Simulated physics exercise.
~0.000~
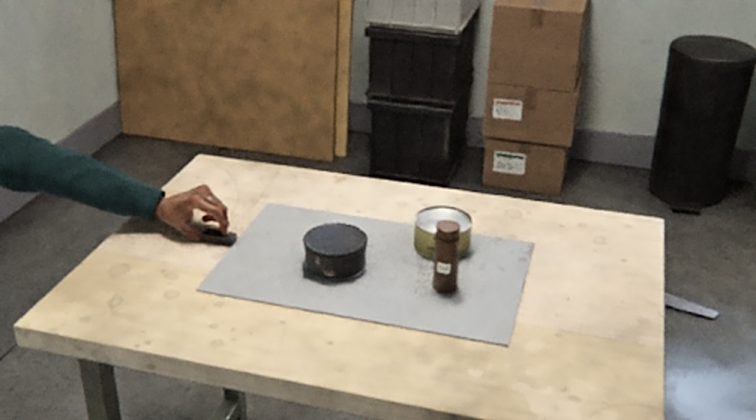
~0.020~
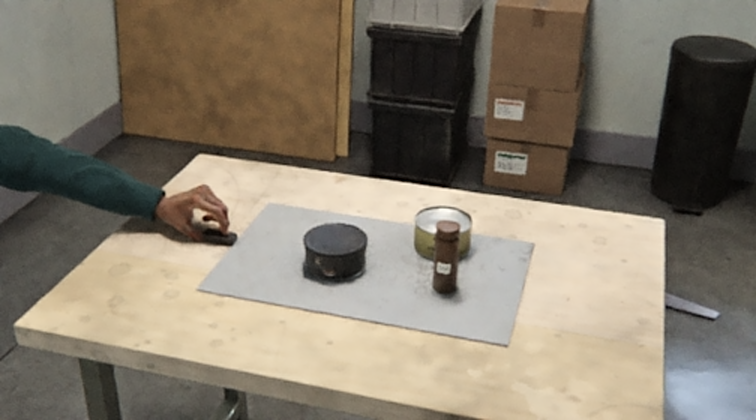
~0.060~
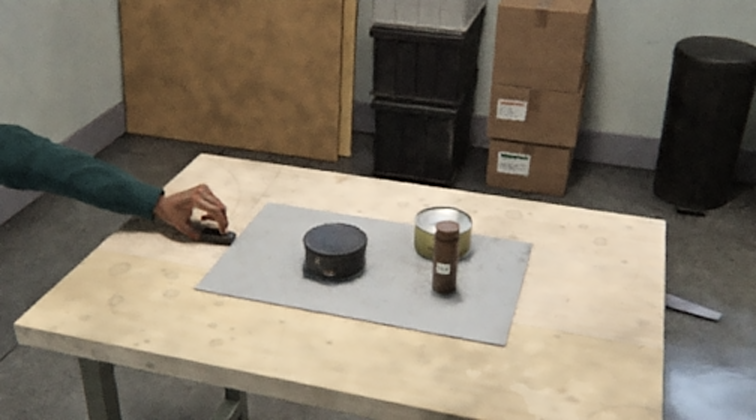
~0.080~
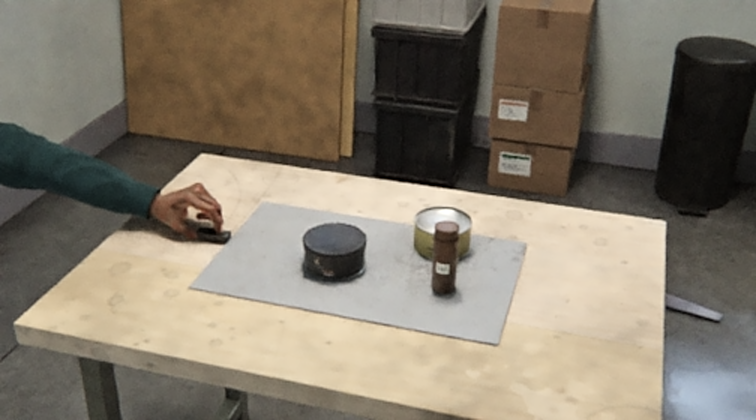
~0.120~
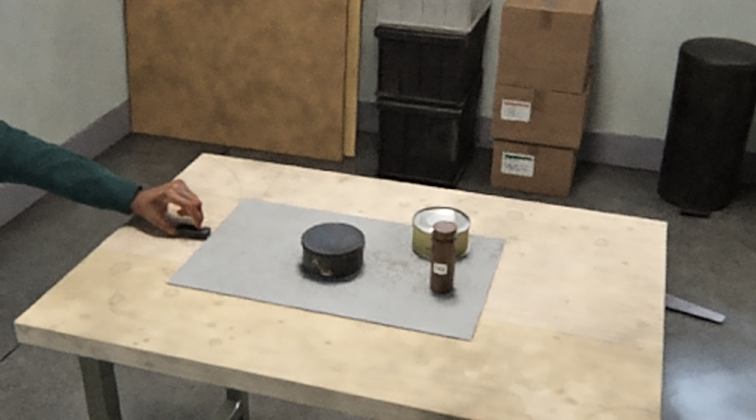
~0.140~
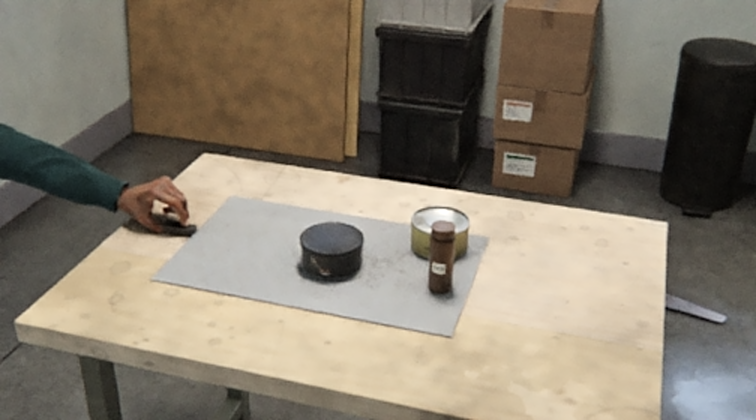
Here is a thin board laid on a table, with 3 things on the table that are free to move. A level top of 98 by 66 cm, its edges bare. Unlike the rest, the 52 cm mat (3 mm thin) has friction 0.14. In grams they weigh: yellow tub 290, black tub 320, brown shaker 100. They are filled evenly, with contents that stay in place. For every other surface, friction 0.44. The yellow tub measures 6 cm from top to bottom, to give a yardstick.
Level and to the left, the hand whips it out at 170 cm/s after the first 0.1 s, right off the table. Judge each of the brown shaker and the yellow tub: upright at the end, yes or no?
Brown shaker - yes; yellow tub - yes.
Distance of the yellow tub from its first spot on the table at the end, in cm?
Net distance near 3 cm.
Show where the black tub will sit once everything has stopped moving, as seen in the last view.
About (292, 245).
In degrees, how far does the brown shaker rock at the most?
6° at most.
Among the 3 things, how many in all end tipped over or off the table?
It adds up to 0.
After 0.24 s, mat pulled 26 cm; brown shaker leaning 3° near (432, 256); yellow tub slid 3 cm near (429, 233); black tub slid 3 cm.
After 0.44 s, mat pulled 60 cm; brown shaker leaning 3° near (436, 257); yellow tub slid 3 cm near (429, 233); black tub slid 8 cm.
After 0.64 s, mat pulled 93 cm; brown shaker slid 2 cm near (433, 257); yellow tub slid 3 cm near (429, 233); black tub slid 8 cm.
At rest (1.2 s), not toppled but over 6 cm from the start, black tub; the other 2 in place, give or take 6 cm. Seen from the same camera at the end, brown shaker near (434, 257), yellow tub near (429, 233).
